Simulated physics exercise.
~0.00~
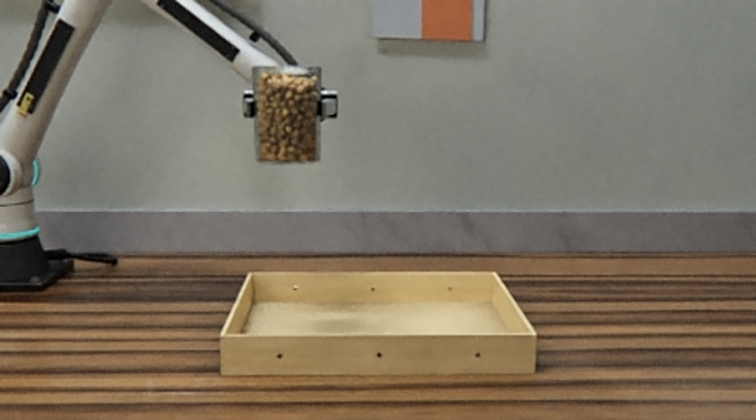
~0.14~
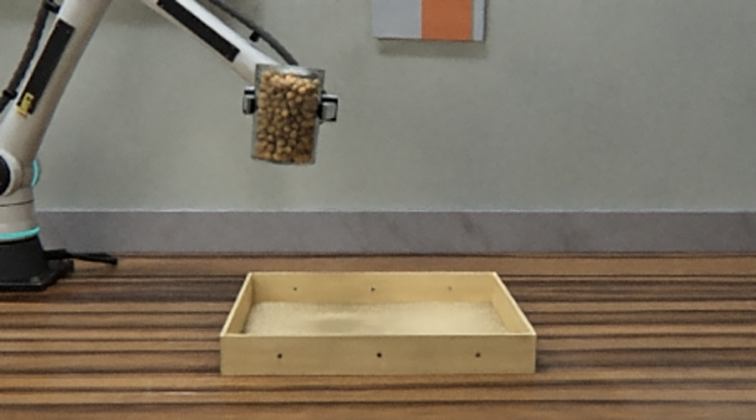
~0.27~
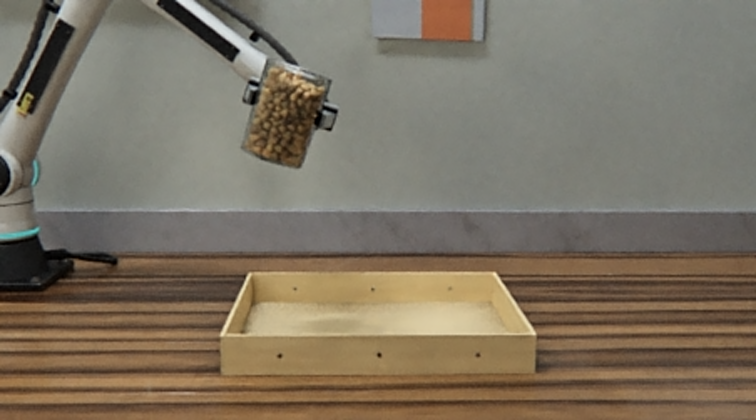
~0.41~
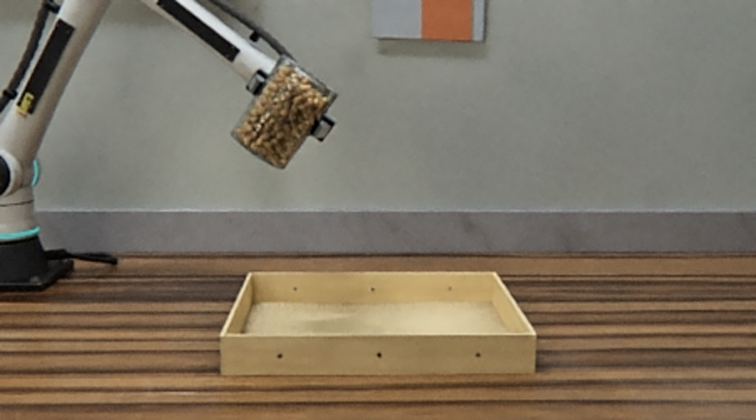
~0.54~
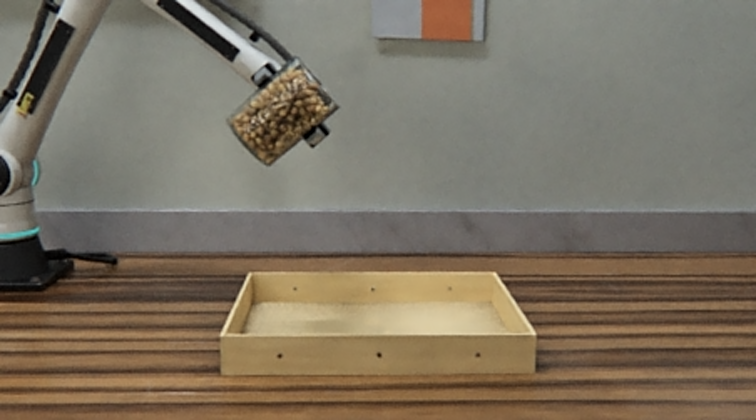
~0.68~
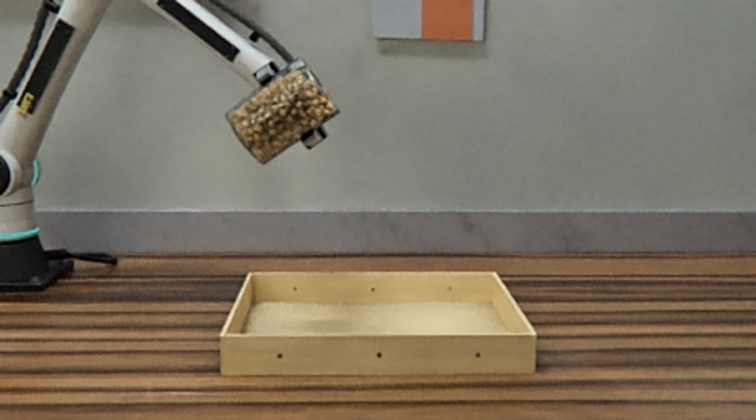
In the video, a robot arm holds a clear cup filled with dried chickpeas above a shallow wooden tray on a striped table, and gradually tilts it well over to the right while the chickpeas stay inside.
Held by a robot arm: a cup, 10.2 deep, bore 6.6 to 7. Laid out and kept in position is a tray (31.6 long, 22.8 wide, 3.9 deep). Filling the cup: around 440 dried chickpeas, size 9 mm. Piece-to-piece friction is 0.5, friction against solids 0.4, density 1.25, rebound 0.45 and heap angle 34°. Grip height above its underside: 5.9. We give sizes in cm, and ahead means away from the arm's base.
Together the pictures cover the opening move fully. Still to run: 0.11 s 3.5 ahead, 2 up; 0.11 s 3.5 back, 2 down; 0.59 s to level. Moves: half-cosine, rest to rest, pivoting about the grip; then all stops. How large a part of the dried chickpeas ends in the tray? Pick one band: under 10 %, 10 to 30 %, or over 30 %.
10 to 30 %.
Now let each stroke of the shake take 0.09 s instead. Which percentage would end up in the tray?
35 %.
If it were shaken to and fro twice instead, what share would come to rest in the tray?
30 per cent.
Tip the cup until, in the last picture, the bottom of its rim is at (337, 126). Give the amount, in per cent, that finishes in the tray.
45 %.
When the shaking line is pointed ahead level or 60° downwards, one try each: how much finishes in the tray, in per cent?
Near 10 and 0 percent respectively.
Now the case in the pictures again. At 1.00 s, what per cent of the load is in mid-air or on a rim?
Roughly 21 per cent.
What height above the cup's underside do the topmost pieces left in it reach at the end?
Roughly 10.0 centimetres.
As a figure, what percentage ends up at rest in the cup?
Around 80 in a hundred.
By 1.00 s, tilted 50° forward, highest piece 28 above the table; 350 in the cup, 93 in flight or on a rim.
By 1.33 s, tilted 9° forward, highest piece 30 above the table; 349 in the cup, 92 in the tray, 1 on the table or floor, 1 in flight or on a rim.
By 1.69 s, level, highest piece 31 above the table; 349 in the cup, 92 in the tray, 2 on the table or floor.
By 2.74 s, level, highest piece 31 above the table; 349 in the cup, 92 in the tray, 2 on the table or floor.
Final count, 349 in the cup, 92 in the tray, 2 on the table or floor. That is 21 % in the tray.
